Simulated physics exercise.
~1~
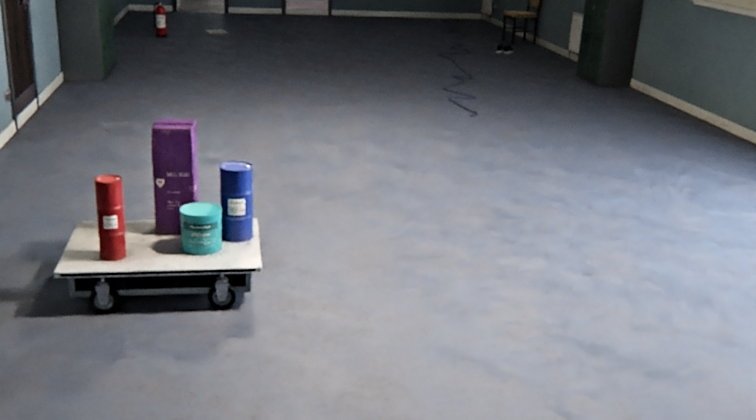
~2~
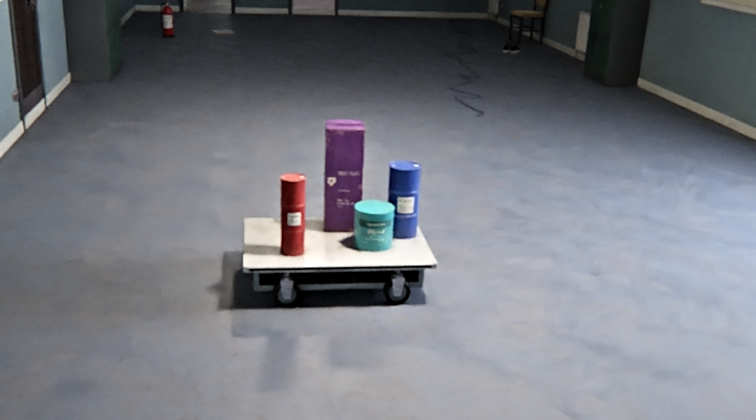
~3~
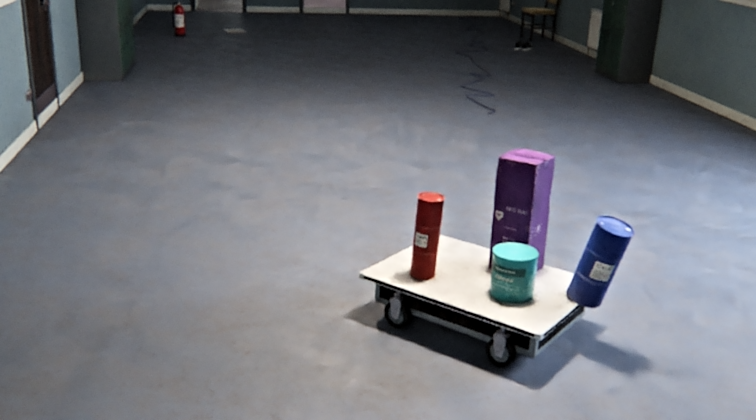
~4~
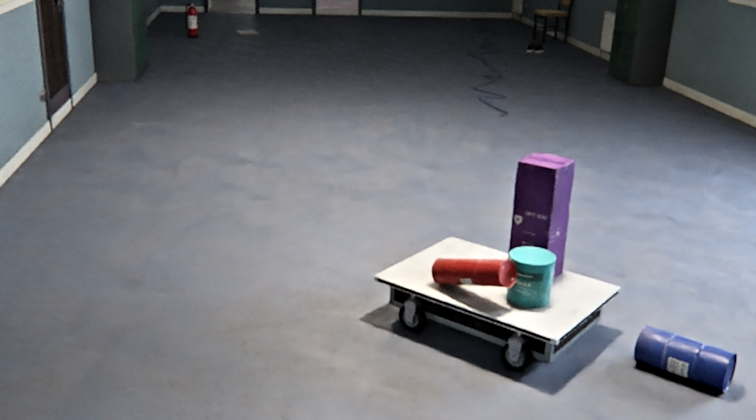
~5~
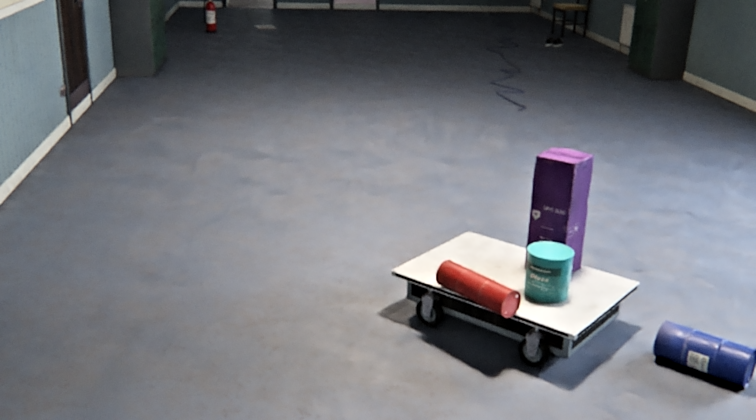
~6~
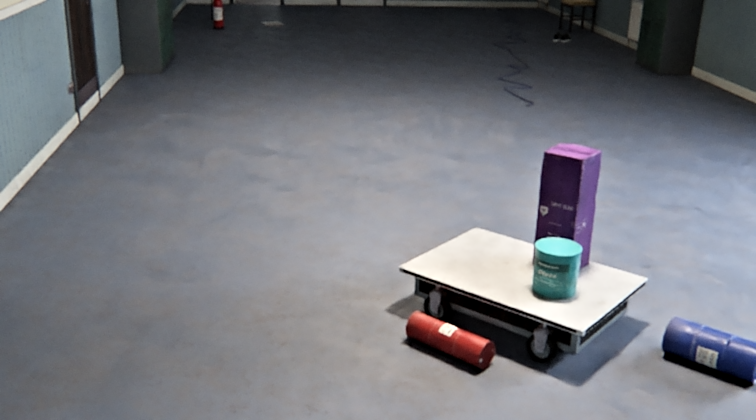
Flat cart rolling right and turning across a grey floor, dropping a blue drum, then a toppled red canister after stopping.
